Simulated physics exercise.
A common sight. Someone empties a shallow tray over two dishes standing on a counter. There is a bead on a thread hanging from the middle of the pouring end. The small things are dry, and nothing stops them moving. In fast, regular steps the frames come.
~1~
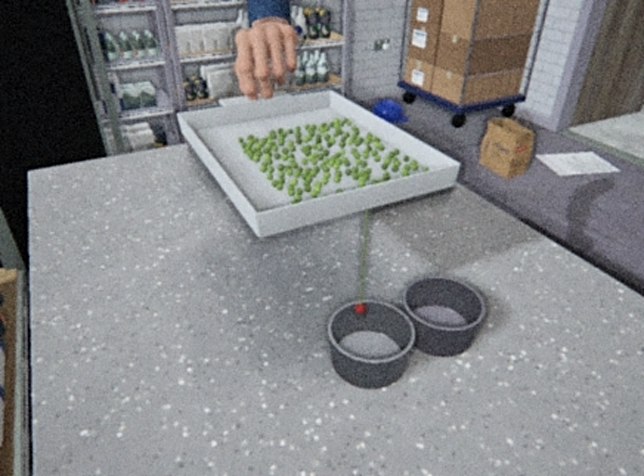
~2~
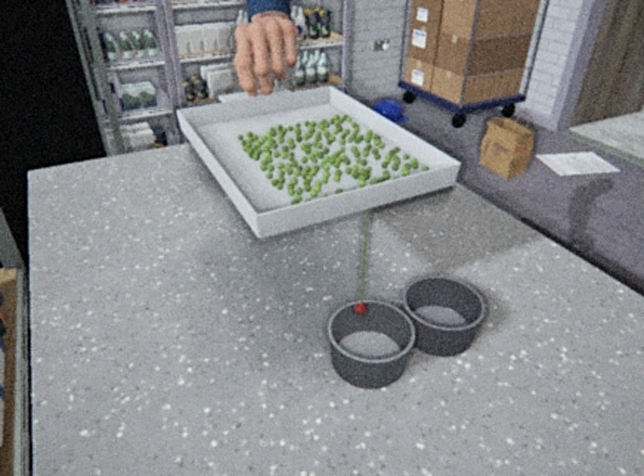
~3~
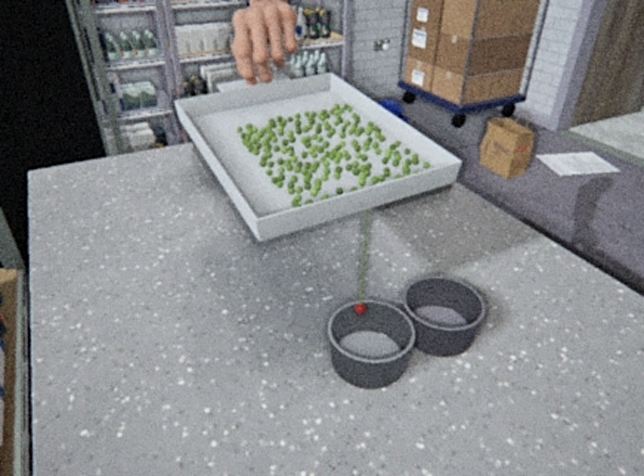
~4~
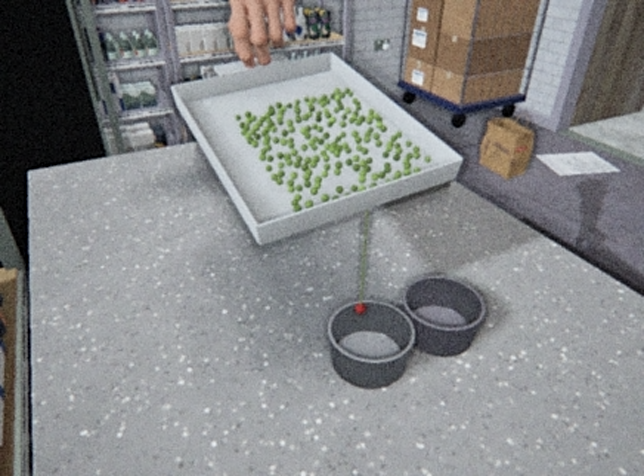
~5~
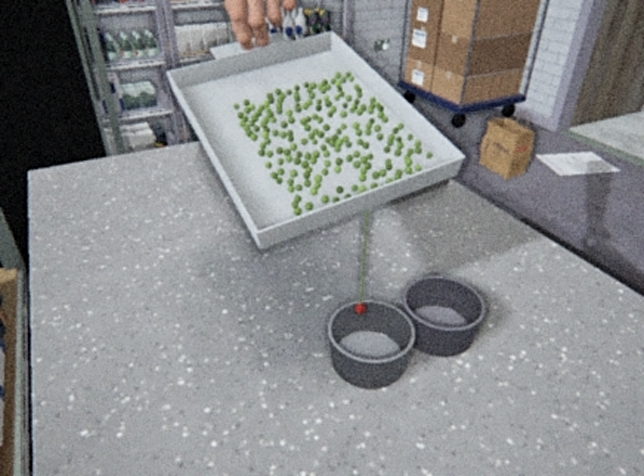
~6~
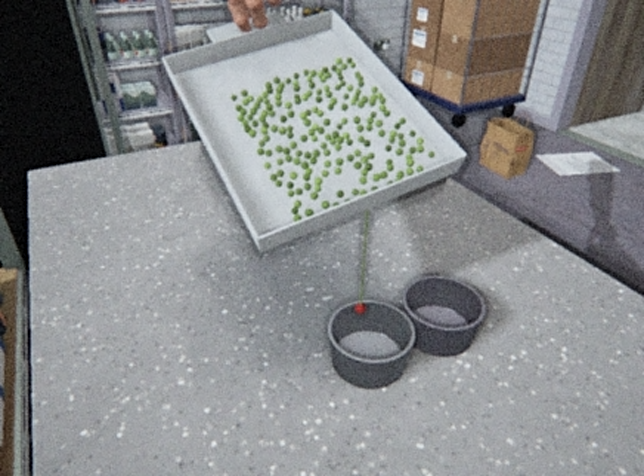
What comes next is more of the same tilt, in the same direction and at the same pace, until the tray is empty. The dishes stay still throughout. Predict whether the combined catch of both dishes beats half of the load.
The load will mostly be spilled.
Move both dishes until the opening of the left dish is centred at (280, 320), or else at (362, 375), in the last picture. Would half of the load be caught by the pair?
A minority, then a minority.
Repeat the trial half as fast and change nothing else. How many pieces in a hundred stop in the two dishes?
Close to 0 in a hundred.
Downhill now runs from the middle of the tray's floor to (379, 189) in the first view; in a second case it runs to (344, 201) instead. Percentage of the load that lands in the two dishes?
The first comes to 70 %, while the second comes to 20 %.
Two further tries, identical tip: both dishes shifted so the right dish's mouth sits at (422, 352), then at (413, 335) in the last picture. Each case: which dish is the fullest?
Result, try one: The dish at left; try two: The dish at left.
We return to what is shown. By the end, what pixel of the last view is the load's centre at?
The centre comes to rest close to (278, 418).
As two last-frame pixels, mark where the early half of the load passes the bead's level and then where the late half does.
Around (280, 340) first; around (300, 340) second.
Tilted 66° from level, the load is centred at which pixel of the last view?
The centre of the load shows up near (305, 218) in the last view.
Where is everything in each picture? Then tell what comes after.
The first frame shows corners of the pouring end near (258, 213) and (457, 164), level; middle of the load near (321, 157), dried peas; left dish near (393, 370); right dish near (467, 338); bead on its thread near (361, 308).
The second frame shows corners of the pouring end near (258, 214) and (457, 163), level; middle of the load near (321, 155).
The third frame shows corners of the pouring end near (258, 218) and (458, 161), tipped barely, lowest at the left corner; middle of the load near (321, 150).
The fourth frame shows corners of the pouring end near (258, 224) and (460, 158), tipped a little, lowest at the left corner; middle of the load near (321, 142).
The fifth frame shows corners of the pouring end near (259, 230) and (461, 156), tipped clearly, lowest at the left corner; middle of the load near (321, 135).
The sixth frame shows corners of the pouring end near (259, 236) and (463, 154), tipped clearly, lowest at the left corner; middle of the load near (321, 131), the bulk on the move; left dish near (393, 370); right dish near (467, 338).
Shortly afterwards, tray tipped steeply; all but a few on the tray; a little in the air.
Next, tray tipped past a quarter turn; the bulk on the tray; near a quarter outside both; a little in the air.
Some moments later, tray tipped past a quarter turn; only a few in the left dish; all but a few outside both.
In the end, tray tipped past a quarter turn; only a few in the left dish; none at all in the right dish; all but a few outside both.
